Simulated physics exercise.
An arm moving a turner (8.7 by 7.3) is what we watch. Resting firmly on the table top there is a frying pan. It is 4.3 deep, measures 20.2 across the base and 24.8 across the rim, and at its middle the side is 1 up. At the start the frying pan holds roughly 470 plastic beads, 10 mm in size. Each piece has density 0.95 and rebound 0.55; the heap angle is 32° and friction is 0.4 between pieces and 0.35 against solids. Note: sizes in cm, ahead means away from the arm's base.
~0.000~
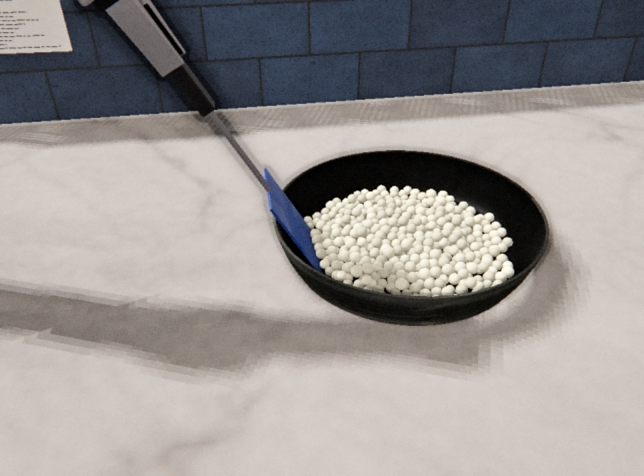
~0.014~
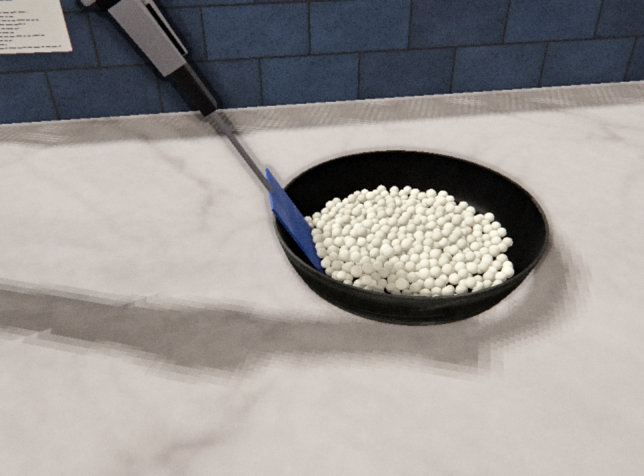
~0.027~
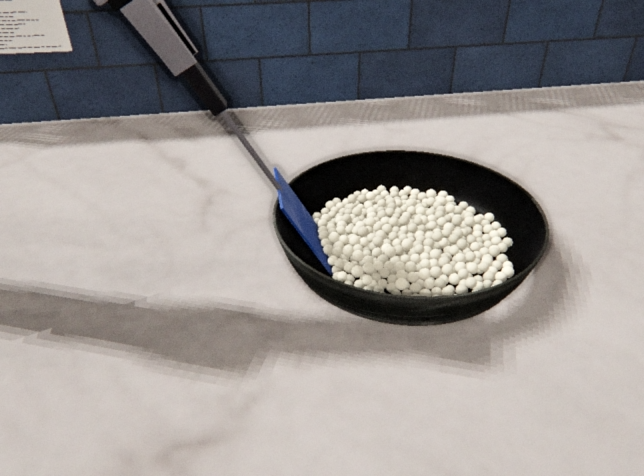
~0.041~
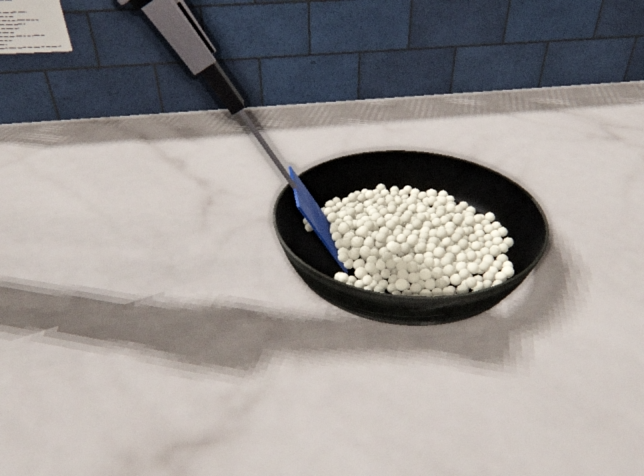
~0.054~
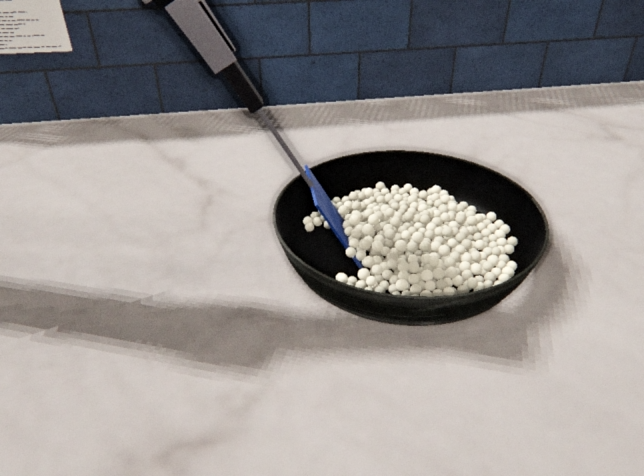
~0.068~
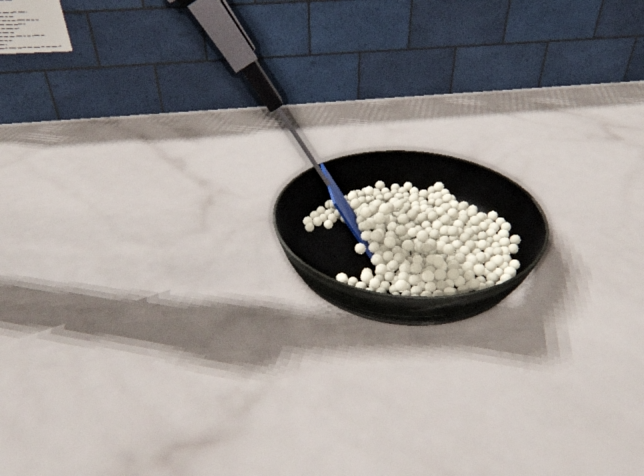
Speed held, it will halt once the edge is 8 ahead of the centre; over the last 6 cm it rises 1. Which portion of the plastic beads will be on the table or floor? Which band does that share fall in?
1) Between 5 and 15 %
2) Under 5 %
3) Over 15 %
(1) Between 5 and 15 %.
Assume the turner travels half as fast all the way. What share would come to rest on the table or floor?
0 per cent, roughly.
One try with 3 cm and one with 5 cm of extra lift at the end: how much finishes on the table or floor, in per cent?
I'd put it near 10 in a hundred, then near 10 in a hundred.
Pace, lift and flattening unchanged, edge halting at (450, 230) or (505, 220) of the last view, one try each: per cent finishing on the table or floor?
5 % and 25 %.
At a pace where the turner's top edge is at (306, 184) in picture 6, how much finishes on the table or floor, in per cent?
I'd say around 0 per cent.
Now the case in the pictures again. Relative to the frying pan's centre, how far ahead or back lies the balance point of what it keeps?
About 4.0 cm ahead.
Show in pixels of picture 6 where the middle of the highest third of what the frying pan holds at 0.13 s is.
Near (448, 225).
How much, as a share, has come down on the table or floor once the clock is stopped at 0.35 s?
Roughly 8 percent.
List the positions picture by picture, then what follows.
The first frame shows the turner top edge at (267, 188), sloping 61°; upper third of the load around (398, 236), from x 310 to 510, top at y 190; 466 in the frying pan.
The second frame shows the turner top edge at (269, 187), sloping 61°; upper third of the load around (398, 236), from x 310 to 510, top at y 190.
The third frame shows the turner top edge at (278, 187), sloping 61°; upper third of the load around (399, 236), from x 310 to 510, top at y 190.
The fourth frame shows the turner top edge at (294, 185), sloping 61°; upper third of the load around (401, 234), from x 310 to 510, top at y 190.
The fifth frame shows the turner top edge at (311, 184), sloping 61°; upper third of the load around (401, 231), from x 310 to 510, top at y 185.
The sixth frame shows the turner top edge at (327, 183), sloping 61°; upper third of the load around (402, 226), from x 310 to 515, top at y 185; 466 in the frying pan.
After 0.10 s, sloping 61°, highest piece 7 above the table; 466 in the frying pan.
After 0.13 s, sloping 61°, highest piece 8 above the table; 466 in the frying pan.
After 0.35 s, sloping 61°, highest piece 8 above the table; 428 in the frying pan, 33 on the table or floor, 5 on the blade or in flight.
After 1.40 s, sloping 61°, highest piece 4 above the table; 428 in the frying pan, 38 on the table or floor.
In the end, 428 in the frying pan, 38 on the table or floor. That is 8 % on the table or floor.
